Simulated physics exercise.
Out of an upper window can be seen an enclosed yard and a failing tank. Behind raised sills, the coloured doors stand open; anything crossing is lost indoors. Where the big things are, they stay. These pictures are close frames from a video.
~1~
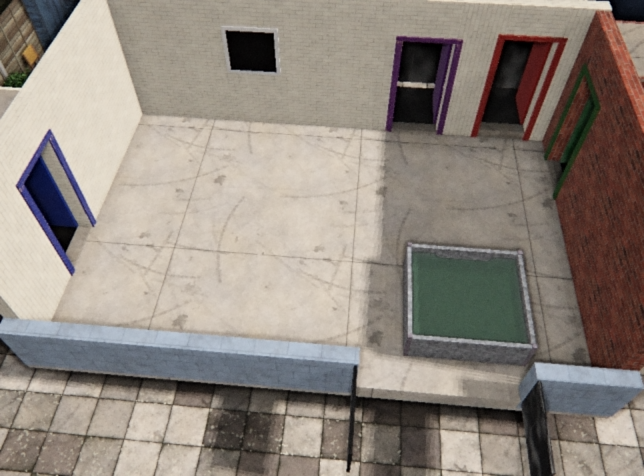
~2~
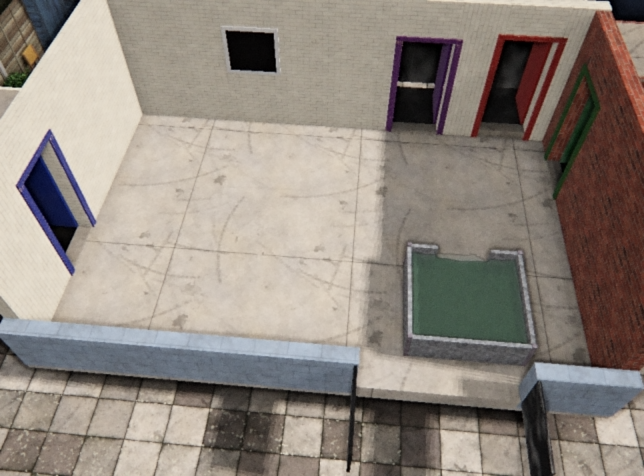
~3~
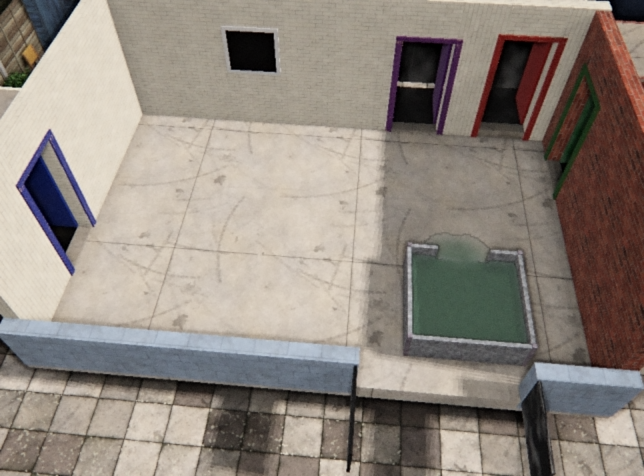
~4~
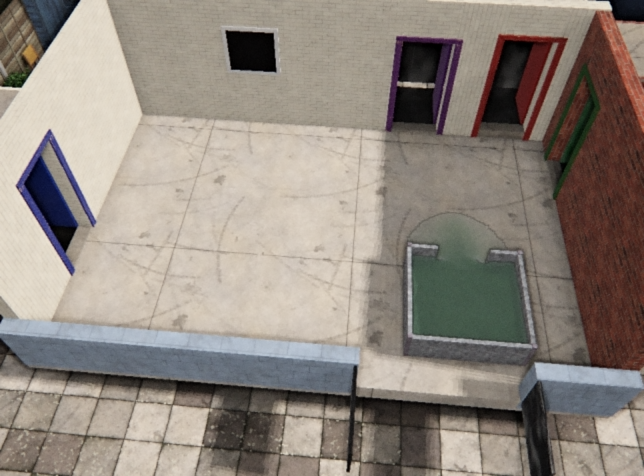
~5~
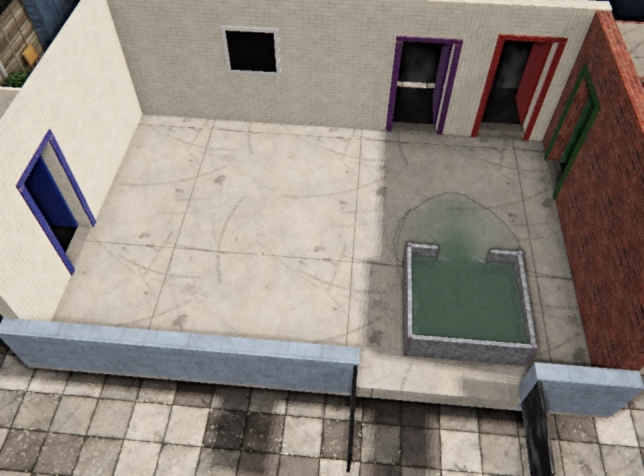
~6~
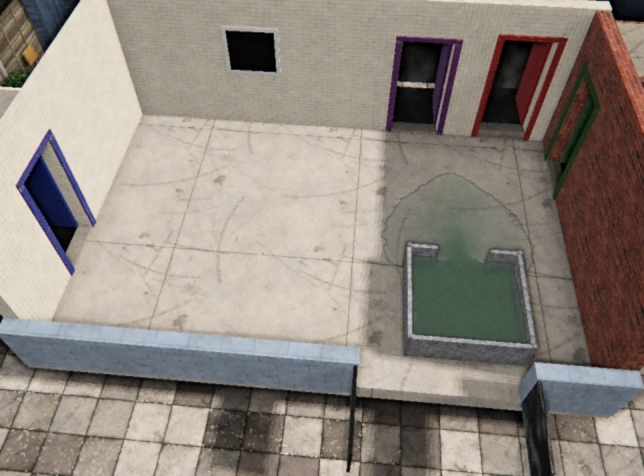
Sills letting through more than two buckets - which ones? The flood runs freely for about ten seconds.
At the end, green door: More than two buckets. Purple door: More than two buckets. Red door: No more than two buckets. Blue door: No more than two buckets.
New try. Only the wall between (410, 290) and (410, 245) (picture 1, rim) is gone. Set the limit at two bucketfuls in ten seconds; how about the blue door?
In short: Blue is over.
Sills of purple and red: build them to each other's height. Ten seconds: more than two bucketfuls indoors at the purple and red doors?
Then the purple door falls below the mark, and the red door goes past the mark.
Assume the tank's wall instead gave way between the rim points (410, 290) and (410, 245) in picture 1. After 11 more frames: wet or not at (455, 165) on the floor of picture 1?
At that place: Clear.
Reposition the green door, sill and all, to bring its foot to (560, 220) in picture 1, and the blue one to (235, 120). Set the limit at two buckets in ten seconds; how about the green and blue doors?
As I see it, the green door crosses the line and the blue door does not reach it.
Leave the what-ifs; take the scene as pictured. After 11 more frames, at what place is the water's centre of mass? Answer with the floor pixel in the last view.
Centre of the water: Near (459, 253).
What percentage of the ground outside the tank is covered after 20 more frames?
Roughly 30 %.
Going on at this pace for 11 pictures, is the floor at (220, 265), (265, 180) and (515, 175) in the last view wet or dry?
Result, as listed: Not wetted / not wetted / wetted.
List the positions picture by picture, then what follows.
The tank at (467, 295) is whole and still, in the first picture.
Water pours out on the tank's far side and has run to a hidden place, in the second picture.
Water pours out on the tank's far side and has run to (470, 240), in the third picture.
The front is at (461, 218), out from the gap on the tank's far side, in the fourth picture.
Water pours out on the tank's far side and has run to (460, 198), in the fifth picture.
Water pours out on the tank's far side and has run to (458, 179), in the sixth picture.
A moment on, water covers 20 % of the floor; the green door not reached, the purple door wet at the sill, nothing in, the red door not reached, the blue door not reached.
Next, water covers 30 % of the floor; the green door under two buckets in, the purple door over two buckets in, the red door wet at the sill, nothing in, the blue door not reached.
Then, water covers 30 % of the floor; the green door over two buckets in, the purple door over two buckets in, the red door wet at the sill, nothing in, the blue door not reached.
Later, water covers 45 % of the floor; the green door over two buckets in, the purple door far over two buckets in, the red door wet at the sill, nothing in, the blue door not reached.
In the end, water covers 65 % of the floor; the green door far over two buckets in, the purple door far over two buckets in, the red door wet at the sill, nothing in, the blue door not reached.
